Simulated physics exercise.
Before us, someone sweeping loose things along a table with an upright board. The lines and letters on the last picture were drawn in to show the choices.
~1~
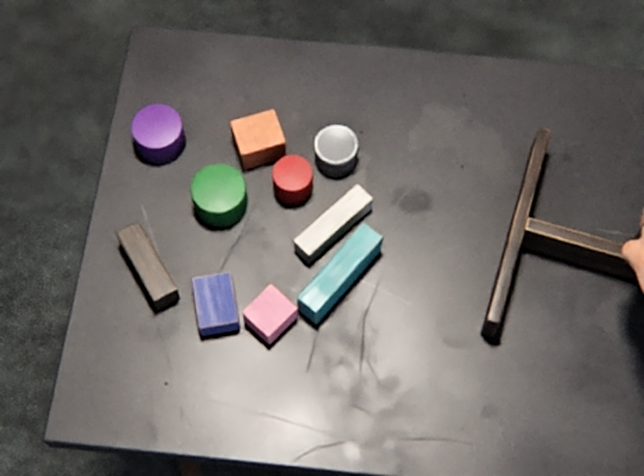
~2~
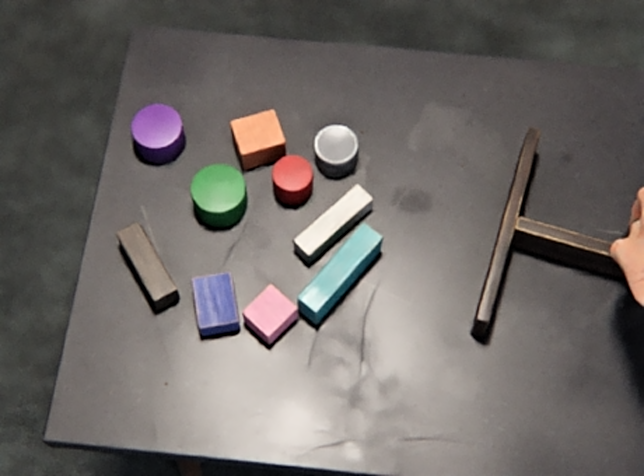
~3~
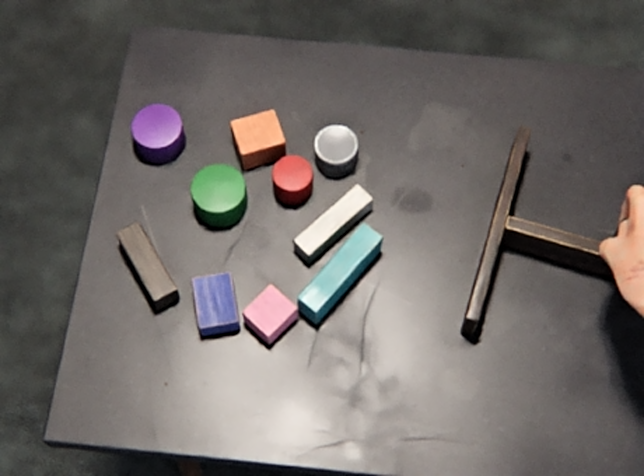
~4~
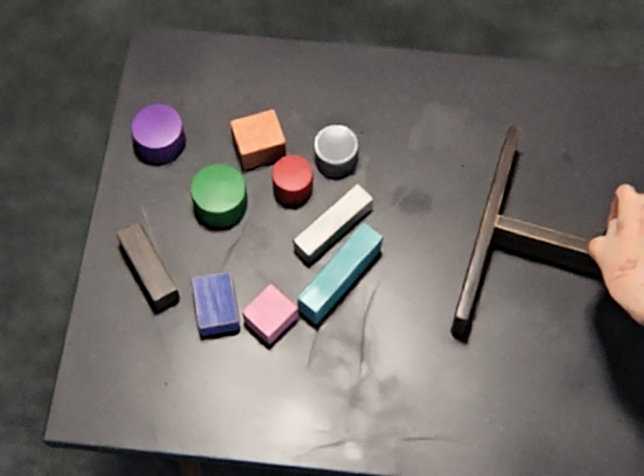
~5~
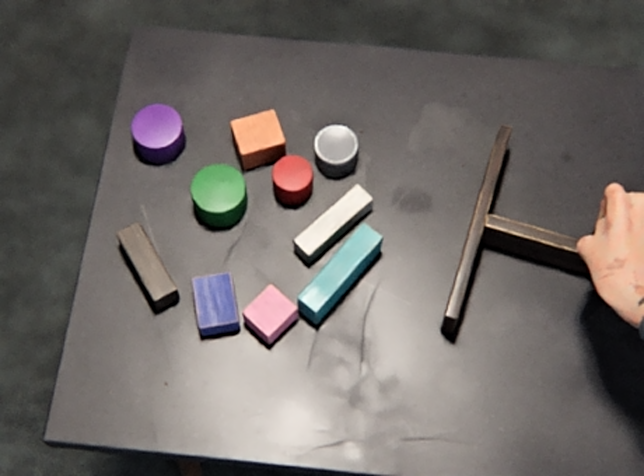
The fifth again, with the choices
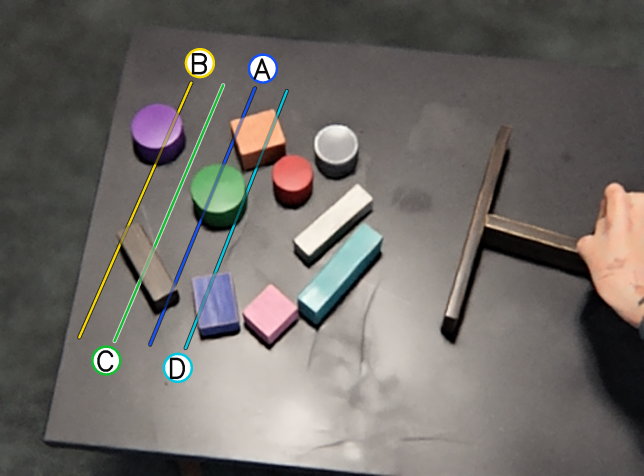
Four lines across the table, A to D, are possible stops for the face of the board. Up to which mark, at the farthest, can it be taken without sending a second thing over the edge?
At C, and not beyond.
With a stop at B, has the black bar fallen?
Yes.
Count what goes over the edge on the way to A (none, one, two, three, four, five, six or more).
By then, none.
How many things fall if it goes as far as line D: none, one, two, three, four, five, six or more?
By then, none.
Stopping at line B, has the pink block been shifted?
By then, yes.
On the marked copy, A at (205, 209); B at (138, 203); C at (172, 206); D at (239, 213).
Taking C. A third of the way, board (367, 207); turquoise bar (327, 272); white bar (322, 219).
Two thirds of the way, board (256, 196); black bar (132, 263); green tin (186, 183).
When it is over, board (171, 188); black bar over the edge; blue block (81, 299); one fallen.
As for the rest, A is within the limit but short; B drops four; D is within the limit but short.
